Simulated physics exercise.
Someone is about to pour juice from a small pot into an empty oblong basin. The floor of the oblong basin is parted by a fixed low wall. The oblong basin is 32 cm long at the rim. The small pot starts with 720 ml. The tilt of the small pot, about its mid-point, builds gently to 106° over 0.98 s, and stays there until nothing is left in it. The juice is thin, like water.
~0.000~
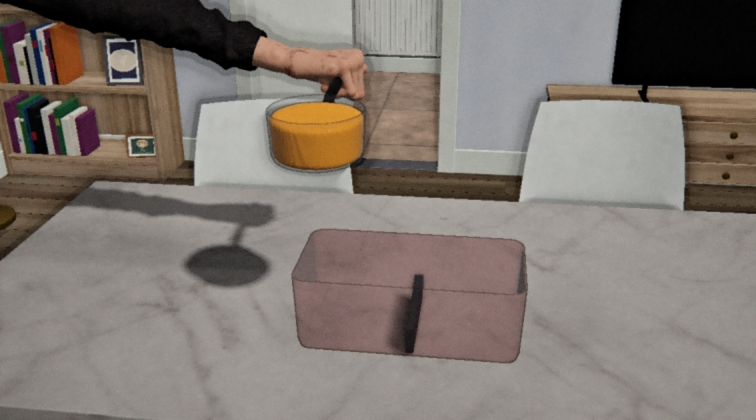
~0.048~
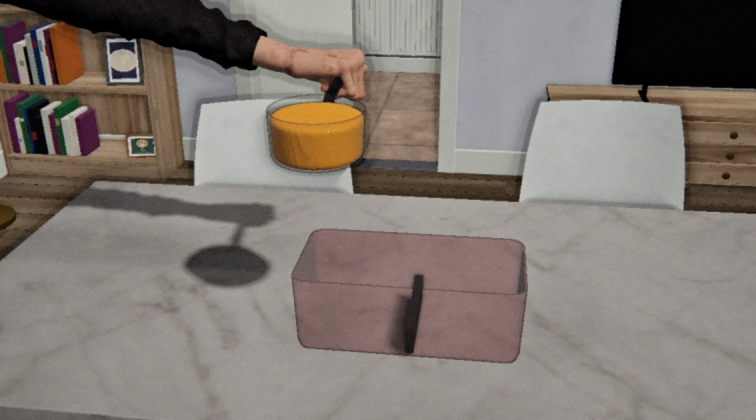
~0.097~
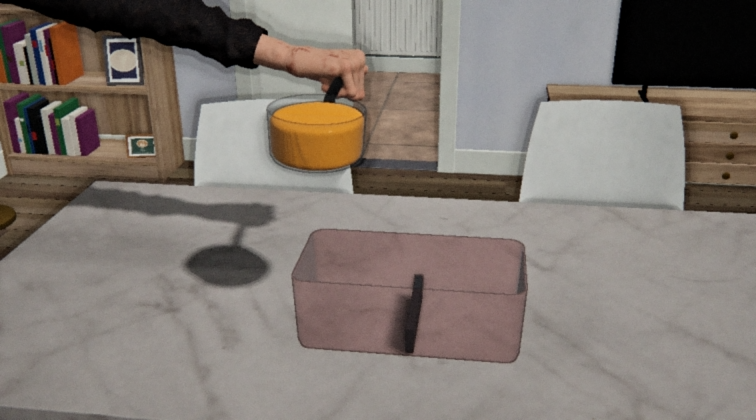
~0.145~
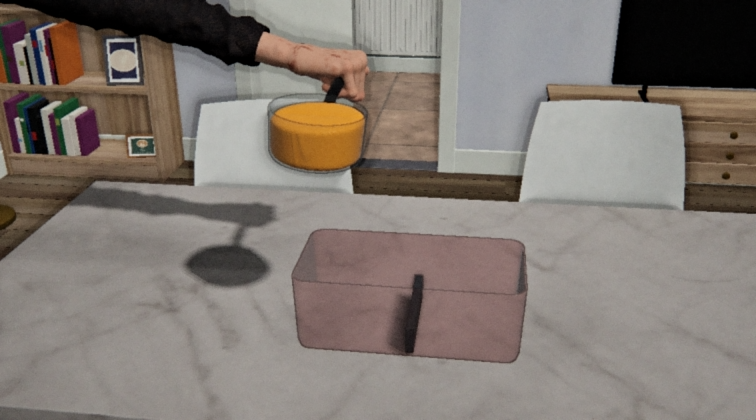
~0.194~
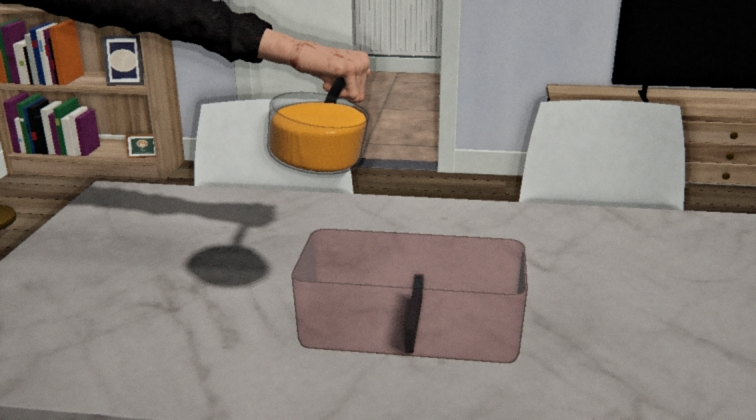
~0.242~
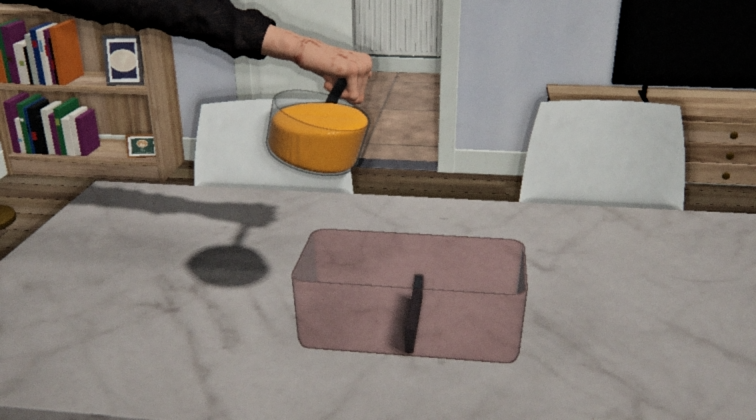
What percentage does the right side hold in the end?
The far part has some 59 per cent.
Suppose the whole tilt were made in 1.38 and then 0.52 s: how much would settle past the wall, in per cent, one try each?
First 60, then 35 per cent.
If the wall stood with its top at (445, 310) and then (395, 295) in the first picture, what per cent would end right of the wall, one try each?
In turn about 15 and 75 per cent.
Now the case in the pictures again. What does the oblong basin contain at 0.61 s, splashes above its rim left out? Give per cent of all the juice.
Some 12 per cent.
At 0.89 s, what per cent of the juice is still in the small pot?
Near 7 in a hundred.
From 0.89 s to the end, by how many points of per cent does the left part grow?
Some 18 per cent.
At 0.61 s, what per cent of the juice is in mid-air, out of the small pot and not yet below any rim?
Near 40 in a hundred.
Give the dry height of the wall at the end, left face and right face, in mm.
Left about 30 mm, right about 24 mm.
By 0.61 s the tilt is 73° and 47 per cent is still to pour, 4 is left of the wall and 8 right of it.
By 0.89 s the tilt is 104° and 7 per cent is still to pour, 22 is left of the wall and 59 right of it.
By 1.17 s the tilt is 106° and 0 per cent is still to pour, 39 is left of the wall and 59 right of it.
By 1.48 s the tilt is 106° and 0 per cent is still to pour, 39 is left of the wall and 59 right of it.
At rest 39 per cent lies left of the wall, 59 right of it and 1 outside.
